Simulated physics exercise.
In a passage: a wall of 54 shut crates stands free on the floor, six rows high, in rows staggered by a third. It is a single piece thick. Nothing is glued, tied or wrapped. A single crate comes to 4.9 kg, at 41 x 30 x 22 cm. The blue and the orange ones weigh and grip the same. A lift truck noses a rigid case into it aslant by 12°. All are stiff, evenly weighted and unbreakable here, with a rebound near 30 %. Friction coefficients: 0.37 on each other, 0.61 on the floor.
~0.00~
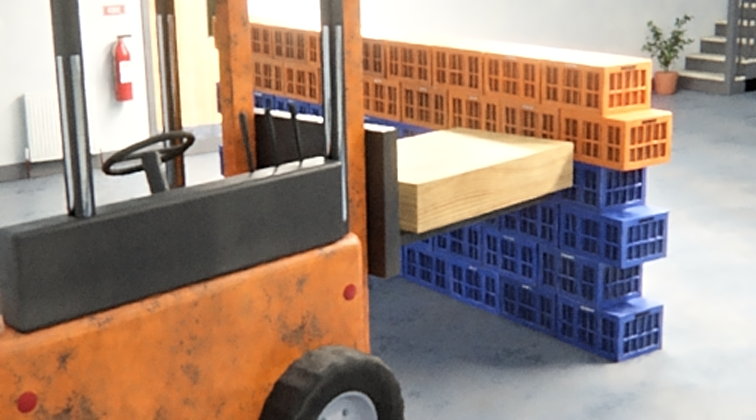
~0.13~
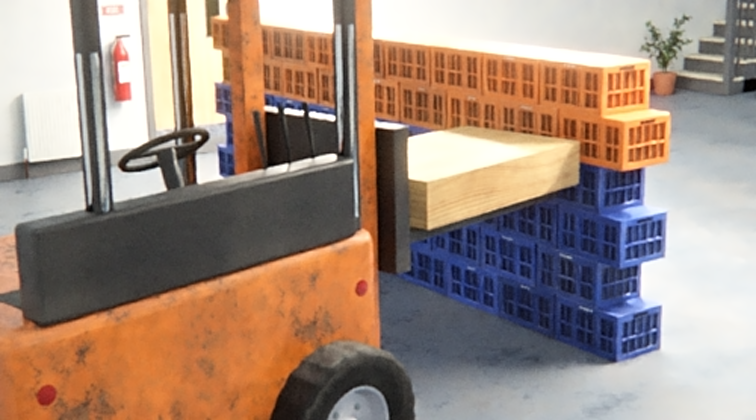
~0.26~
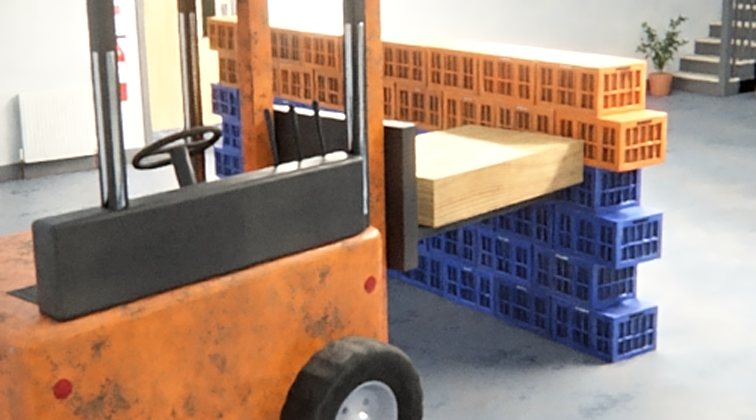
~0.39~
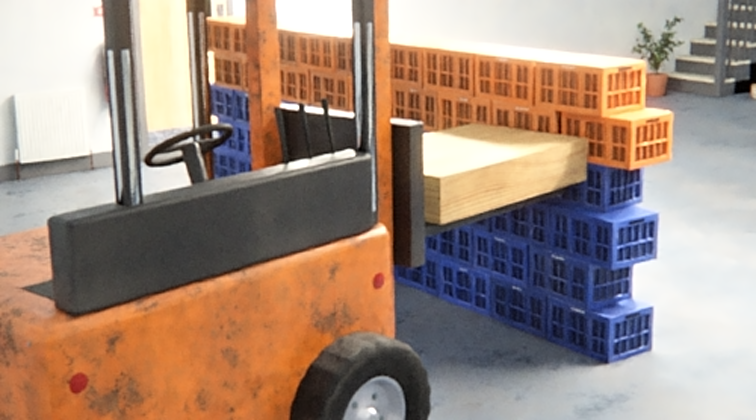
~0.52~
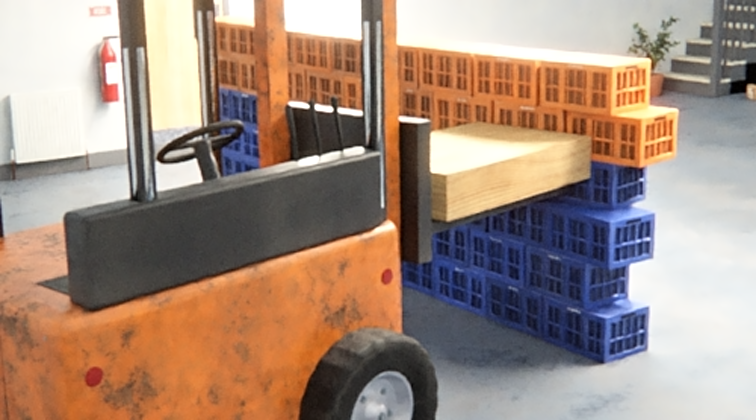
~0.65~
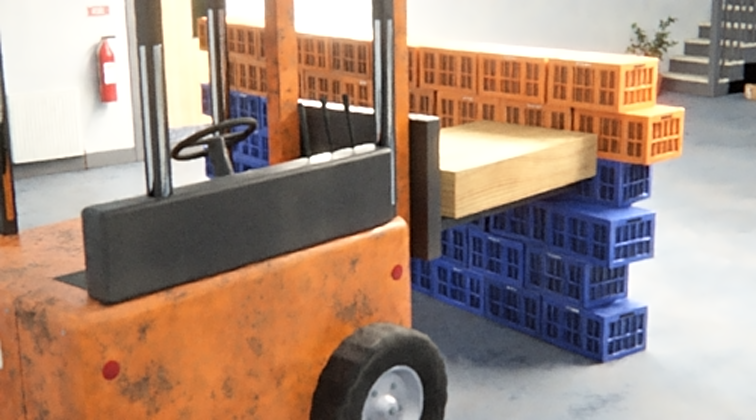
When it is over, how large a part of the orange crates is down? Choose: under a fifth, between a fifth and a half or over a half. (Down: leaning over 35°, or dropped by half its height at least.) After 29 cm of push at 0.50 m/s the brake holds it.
Ending down: Between a fifth and a half.
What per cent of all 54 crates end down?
Roughly 15 per cent of them.
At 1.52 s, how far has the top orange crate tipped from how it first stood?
About 0°.
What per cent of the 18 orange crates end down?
Roughly 35 per cent of them.
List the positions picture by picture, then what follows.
In the first picture (each place is the centre of the face we see best; the camera pans a little), load (560, 164) 12 cm short of touching; top orange crate (256, 40); all as stacked.
The second picture shows load (567, 162) 6 cm short of touching.
The third picture shows load (572, 160) 5 mm in.
The fourth picture shows load (575, 158) 7 cm in; 3 have shifted.
The fifth picture shows load (579, 156) 13 cm in; top orange crate (243, 41); 6 have shifted.
The sixth picture shows load (585, 154) 20 cm in; top orange crate (241, 41); 10 have shifted.
By 0.88 s, none of the 18 orange crates down (0 of 54 in all colours); top orange crate unmoved.
By 1.24 s, 6 of the 18 orange crates down (9 of 54 in all colours); top orange crate unmoved.
When it is over (3.7 s), 6 of the 18 orange crates down (9 of 54 in all colours); top orange crate unmoved; top blue crate unmoved. That is 33 per cent. In pixels of the last frame, middles, top orange crate near (260, 39), top blue crate near (233, 100).
